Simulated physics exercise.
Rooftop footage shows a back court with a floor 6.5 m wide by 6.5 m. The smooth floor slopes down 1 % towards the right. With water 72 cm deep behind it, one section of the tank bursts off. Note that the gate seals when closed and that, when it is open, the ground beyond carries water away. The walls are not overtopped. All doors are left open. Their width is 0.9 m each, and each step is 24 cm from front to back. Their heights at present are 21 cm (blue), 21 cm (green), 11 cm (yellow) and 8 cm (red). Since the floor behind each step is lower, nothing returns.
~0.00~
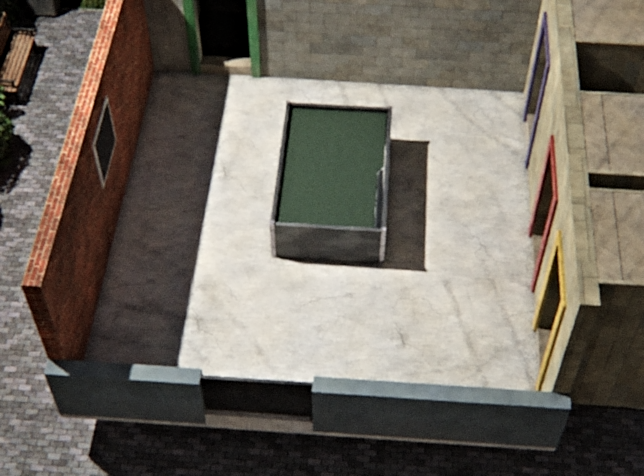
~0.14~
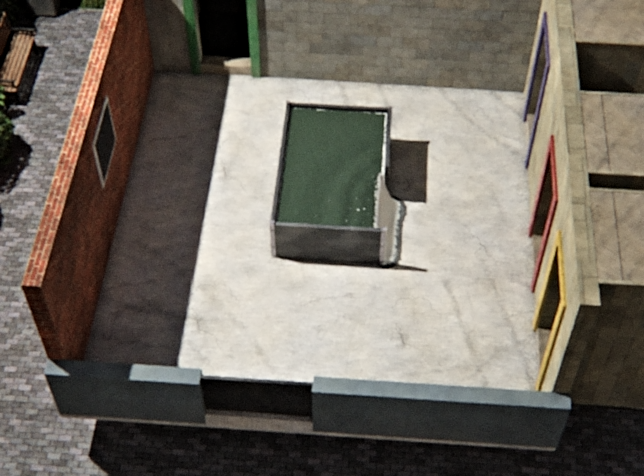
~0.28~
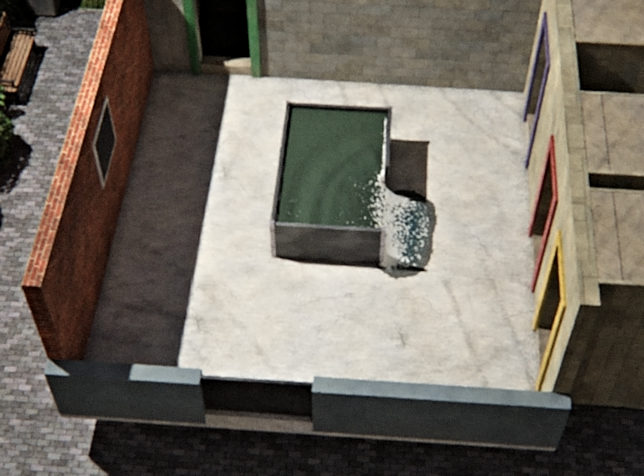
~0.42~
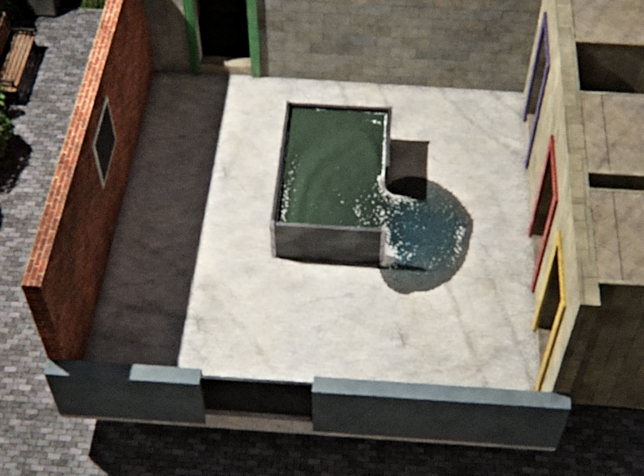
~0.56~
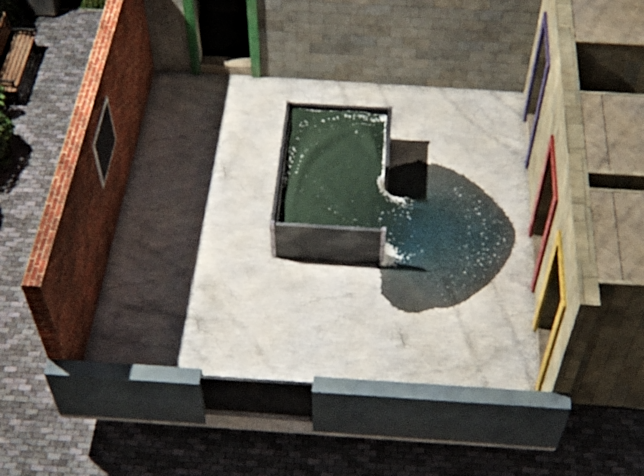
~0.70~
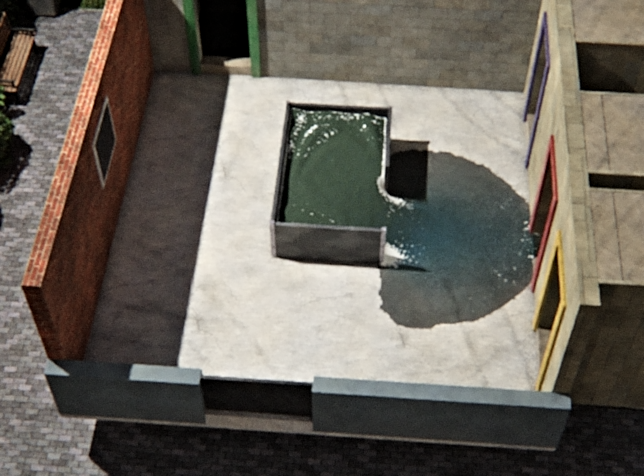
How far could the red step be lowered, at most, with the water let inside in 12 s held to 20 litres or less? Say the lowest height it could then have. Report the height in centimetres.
It could then stand at about 34 cm.
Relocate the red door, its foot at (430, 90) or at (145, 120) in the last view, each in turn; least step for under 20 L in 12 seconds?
Roughly 8.5 and 6.0 cm.
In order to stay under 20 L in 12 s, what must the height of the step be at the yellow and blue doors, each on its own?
Roughly 16 cm for the yellow door and roughly 7.0 cm for the blue door.
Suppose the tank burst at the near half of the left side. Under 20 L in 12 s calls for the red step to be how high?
Then 7.5 cm.
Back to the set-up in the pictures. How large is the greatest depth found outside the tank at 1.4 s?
Close to 36 centimetres.
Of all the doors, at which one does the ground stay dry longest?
Last: Green.
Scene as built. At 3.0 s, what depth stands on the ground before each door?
Depth (cm): Blue 9 / green 0 / yellow 15 / red 25.
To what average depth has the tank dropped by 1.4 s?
Average depth: Approx. 45 cm.
After 1.4 s water covers 20 % of the floor, deepest (36 cm) near (392, 248); 12 cm at the red door, 110 litres in over its 8 cm step.
After 3.0 s water covers 35 % of the floor, deepest (29 cm) near (540, 412); 25 cm at the red door, 388 litres in over its 8 cm step.
After 12.0 s water covers 100 % of the floor, deepest (10 cm) near (273, 187); 8 cm at the red door, 581 litres in over its 8 cm step.
At the red door as built, the water arrived by 0.7 s and peaked near 28 cm at 2.6 s.
With a step of 30.5 cm, 45 litres would have come in within the 12 s; with 41 cm, 0 litres. So under 20 litres takes about 34 cm.
